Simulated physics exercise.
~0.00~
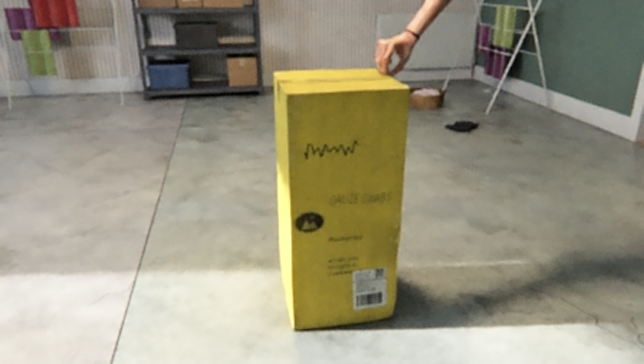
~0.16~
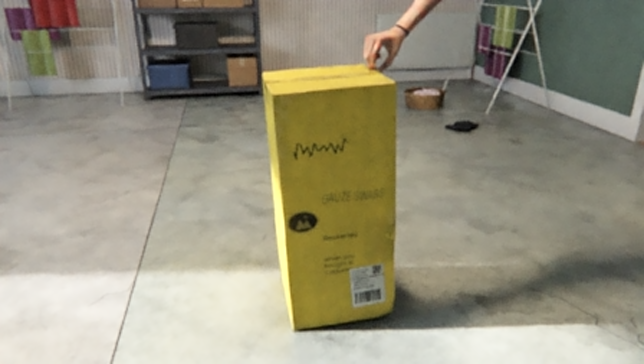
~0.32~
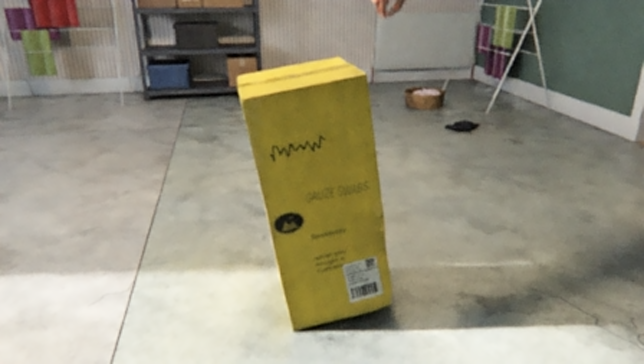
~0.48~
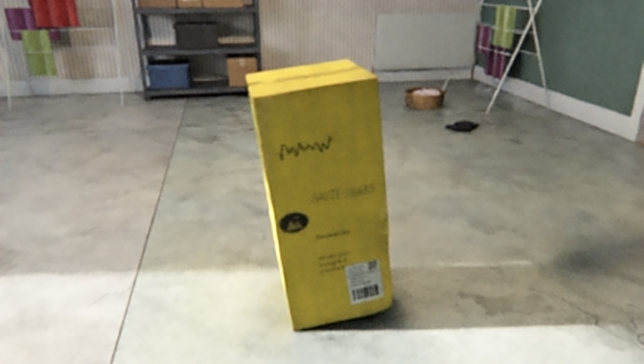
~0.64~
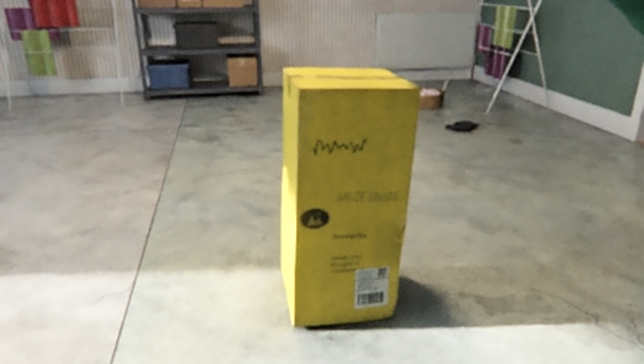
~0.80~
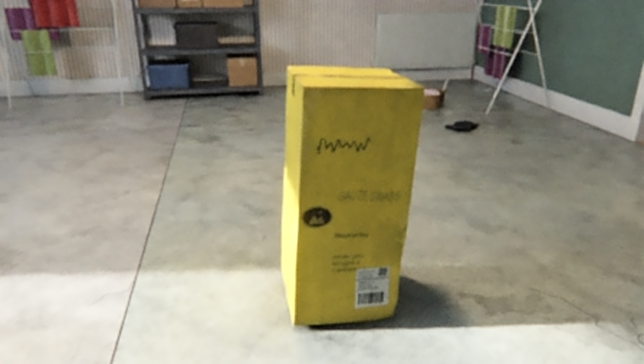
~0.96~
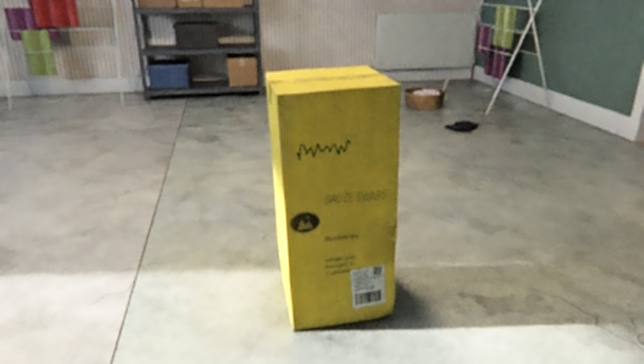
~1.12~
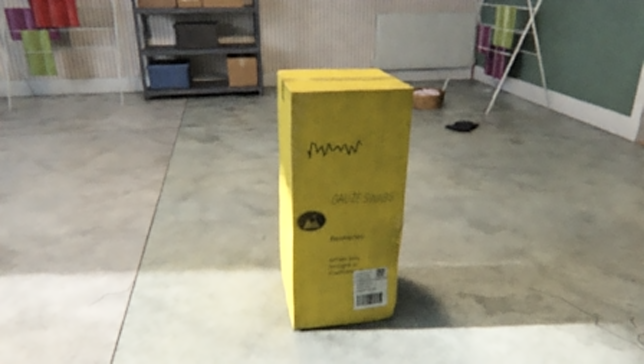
The clip opens on a tall yellow parcel standing upright on a smooth grey floor, with a hand at its top edge and shelves and drying racks behind. The hand gives the top a quick shove, and the parcel tips to the left. As it leans, the hand lets go and draws back out of view. The parcel then swings back to the right, passing a little beyond its starting position. It rocks slightly left once more, then slightly right, and ends upright on its base.
